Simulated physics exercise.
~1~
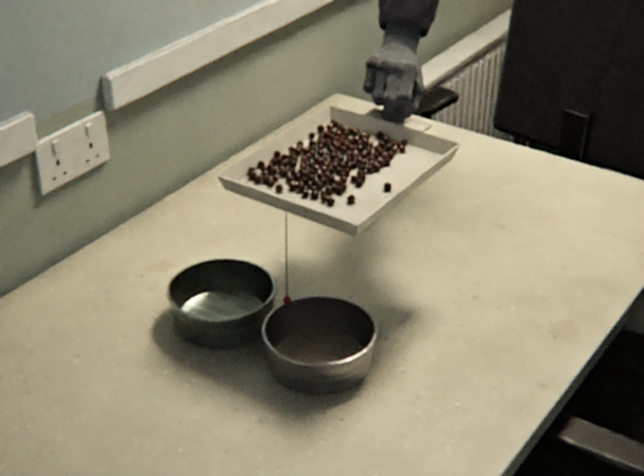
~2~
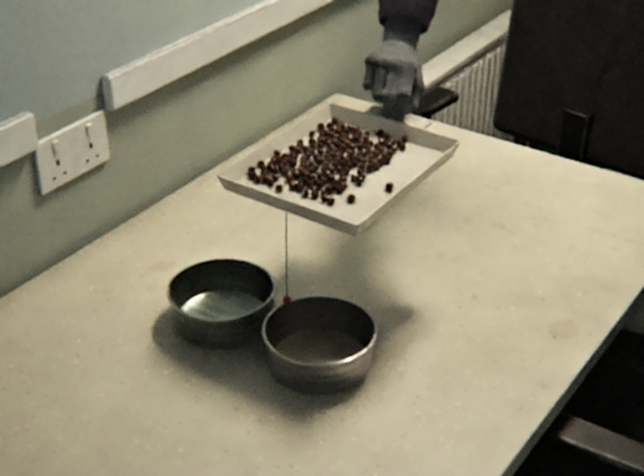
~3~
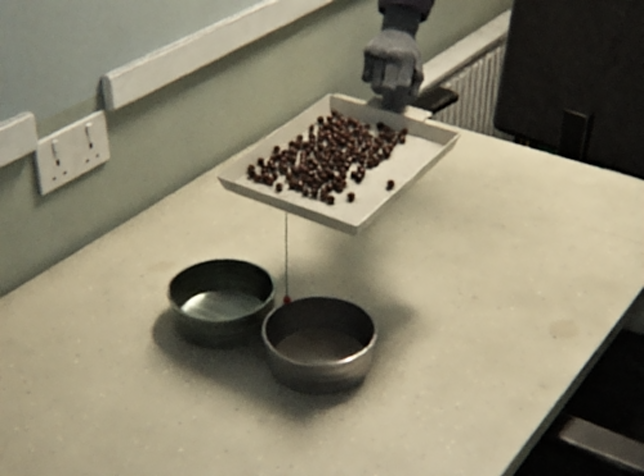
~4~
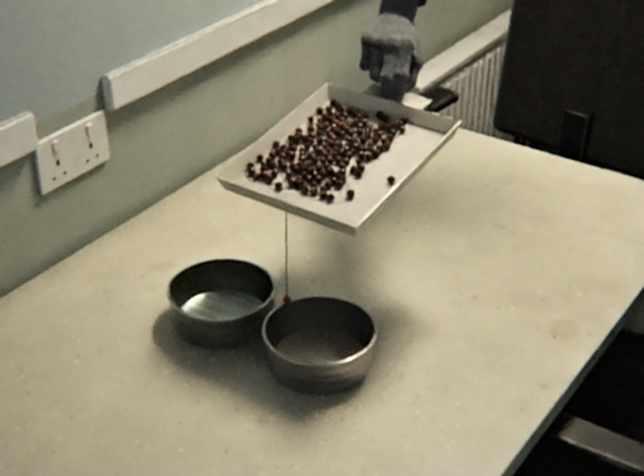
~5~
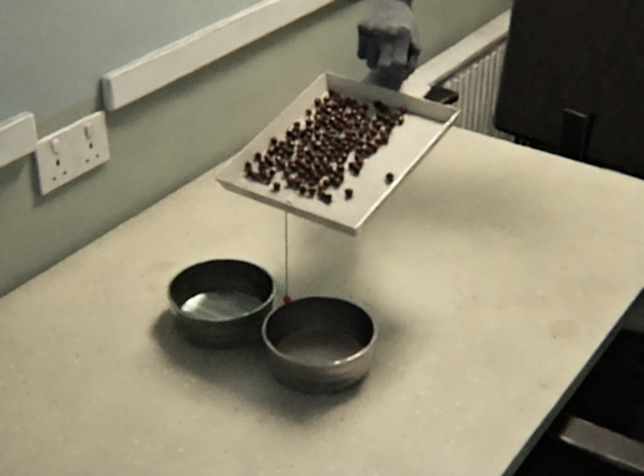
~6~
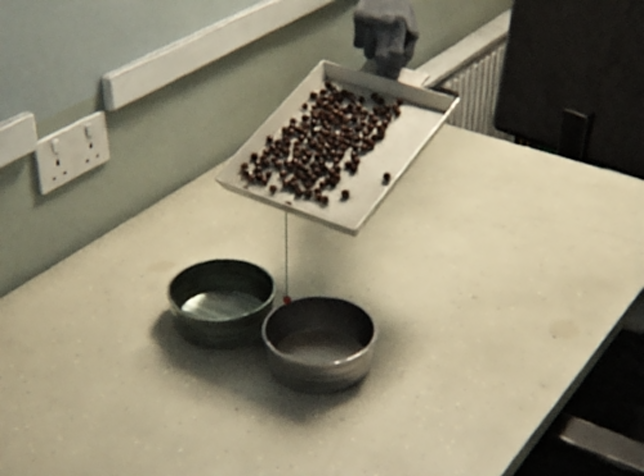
A gloved hand held a shallow tray of small dark brown balls above two round metal dishes on a table, then raised the tray's far end steadily, and the balls shifted slightly across it.
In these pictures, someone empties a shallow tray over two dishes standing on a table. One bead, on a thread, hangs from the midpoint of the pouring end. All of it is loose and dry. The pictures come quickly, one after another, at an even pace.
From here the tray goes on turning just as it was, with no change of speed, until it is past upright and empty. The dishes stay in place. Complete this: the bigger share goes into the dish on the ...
Right.
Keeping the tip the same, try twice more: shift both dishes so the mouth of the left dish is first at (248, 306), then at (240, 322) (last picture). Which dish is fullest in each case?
The first time the left-side one comes out ahead, then the left-side one the second time.
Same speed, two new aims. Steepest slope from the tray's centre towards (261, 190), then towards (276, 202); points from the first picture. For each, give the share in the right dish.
Lab note: Case 1 near 0 %, case 2 near 0 %.
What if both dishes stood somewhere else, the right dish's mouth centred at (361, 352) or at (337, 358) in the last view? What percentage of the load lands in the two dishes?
Near 60 % and 80 %.
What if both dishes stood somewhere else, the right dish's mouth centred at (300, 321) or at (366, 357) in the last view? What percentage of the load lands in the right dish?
It would be near 50 per cent first and near 10 per cent second.
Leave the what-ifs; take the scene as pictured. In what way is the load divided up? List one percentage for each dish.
For the left dish 10 per cent, for the right dish 40.
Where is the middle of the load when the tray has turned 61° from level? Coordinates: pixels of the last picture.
Look about (279, 199) in the last picture.
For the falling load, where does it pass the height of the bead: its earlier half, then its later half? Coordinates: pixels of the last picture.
Close to (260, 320), then close to (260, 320).
Soon, tray tipped steeply; most on the tray; a stray few in the right dish; a stray few in the left dish; a stray few outside both; a small part in the air.
A while on, tray tipped past a quarter turn; a small part on the tray; about a quarter in the right dish; a small part in the left dish; about a quarter outside both; about a third in the air.
Towards the end, tray tipped past a quarter turn; about a third in the right dish; a small part in the left dish; about half outside both.
Finally, tray tipped past a quarter turn; about a third in the right dish; a small part in the left dish; about half outside both.
